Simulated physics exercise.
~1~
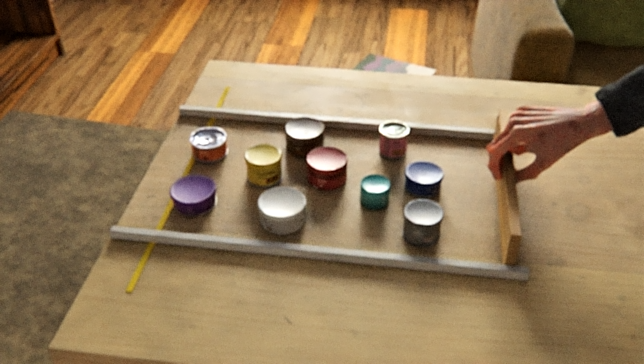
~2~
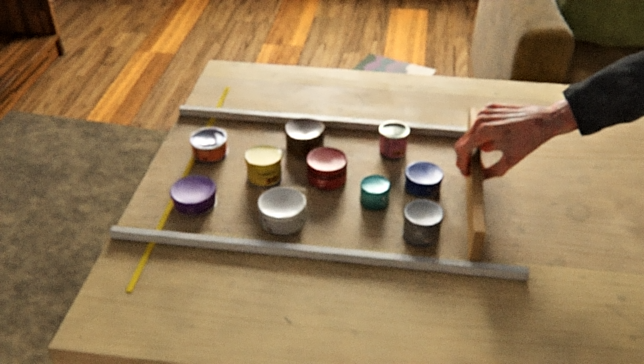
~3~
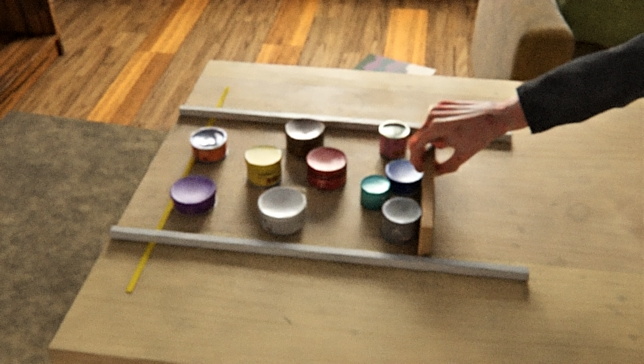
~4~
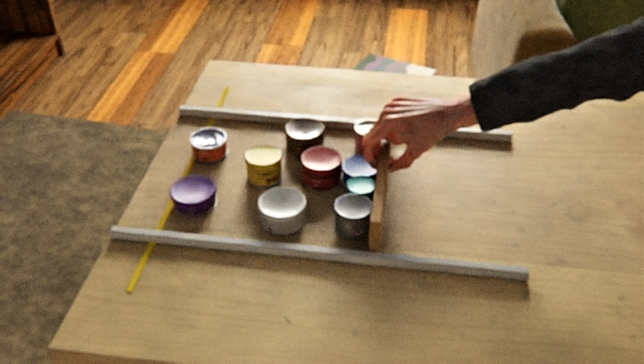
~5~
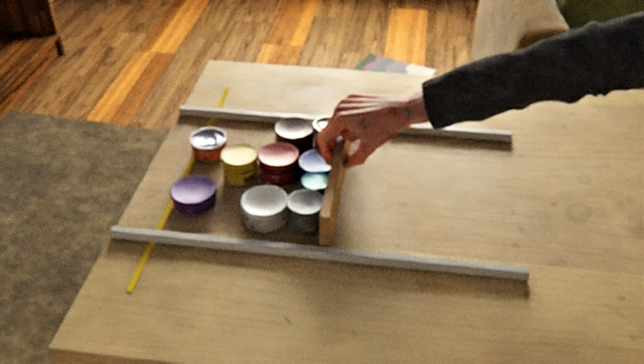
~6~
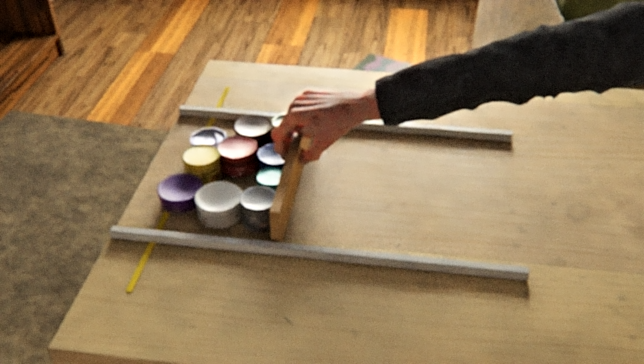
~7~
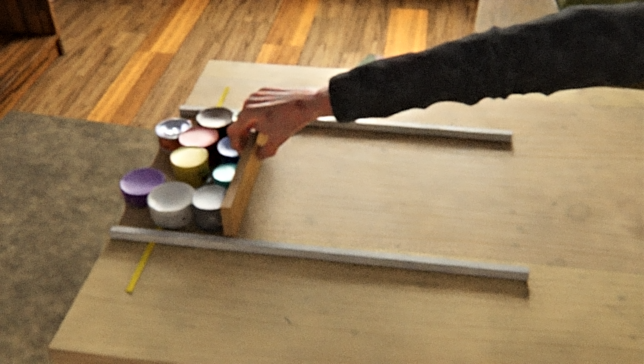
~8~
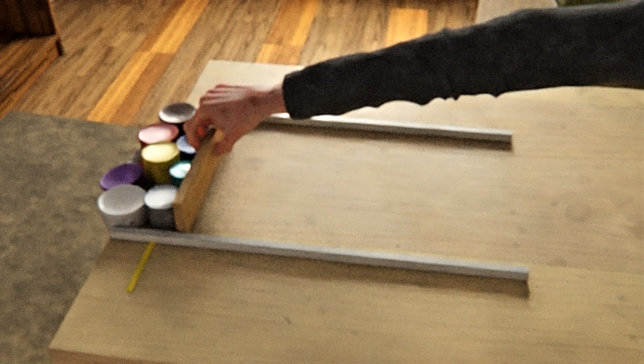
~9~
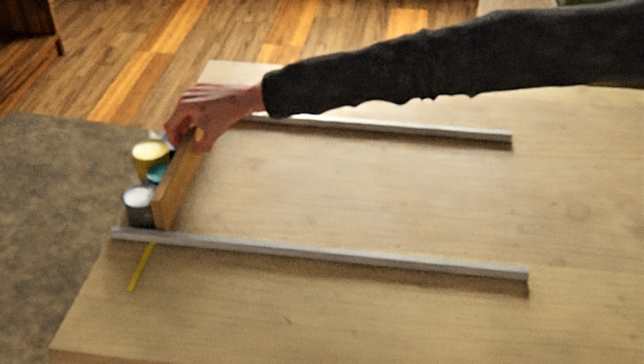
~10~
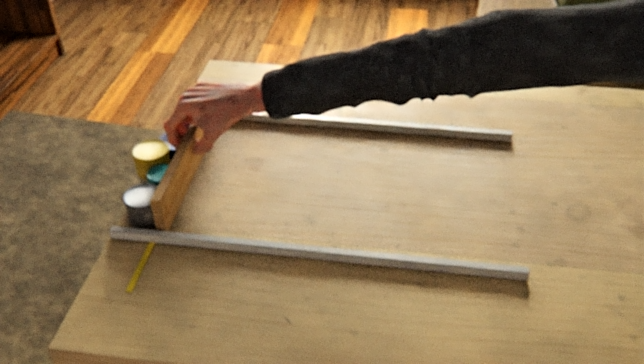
A hand sliding a wooden board left across a table, bunching small colourful pots together and pushing several off the edge.
